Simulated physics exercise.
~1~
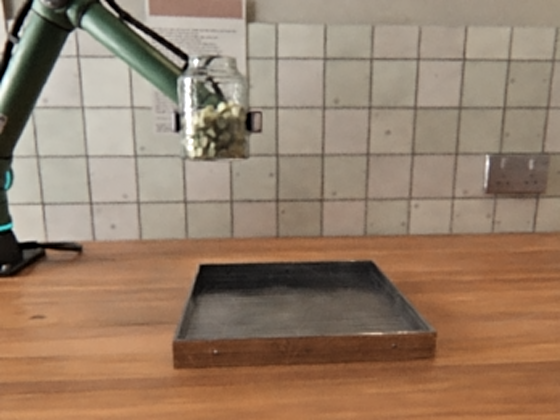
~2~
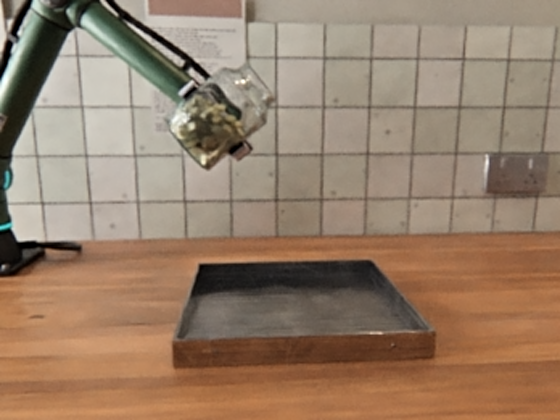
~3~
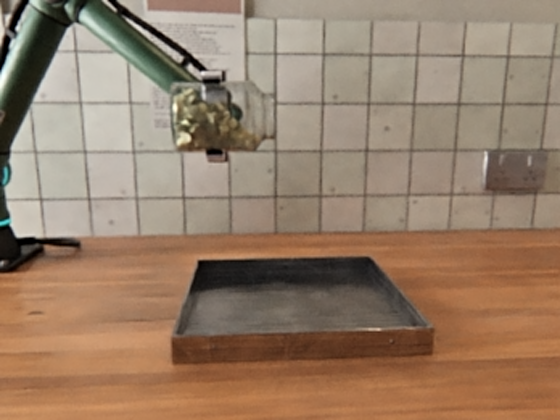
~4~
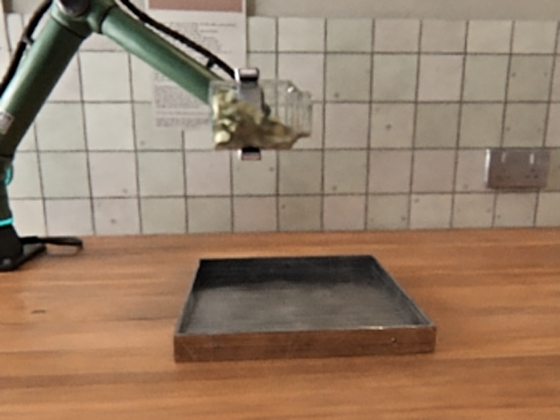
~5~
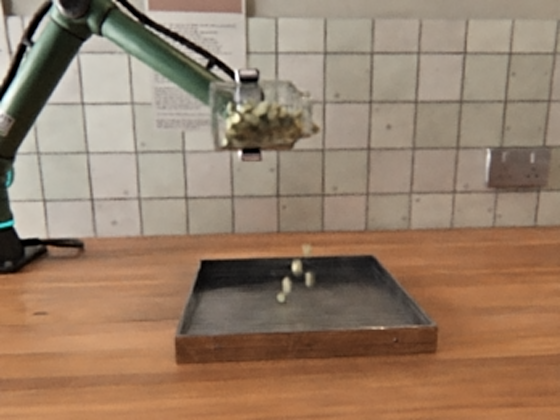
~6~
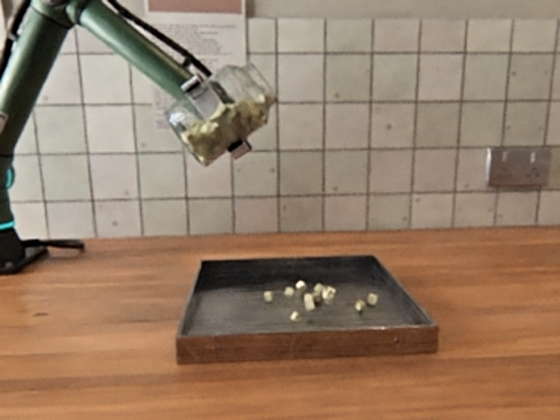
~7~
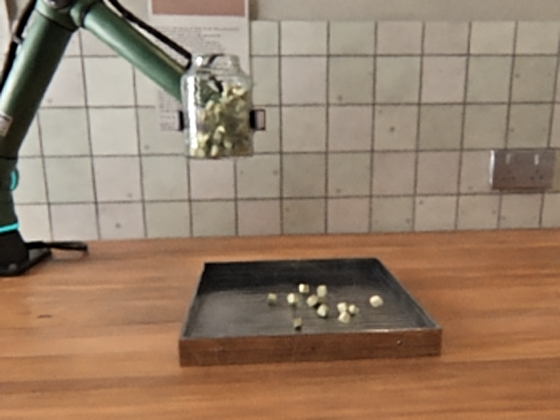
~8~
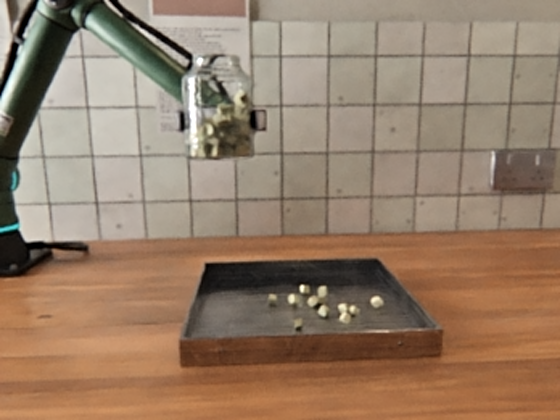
On a wooden worktop, a green robot arm tipping a clear jar sideways, dropping a few pale cubes into a tray, then righting it.
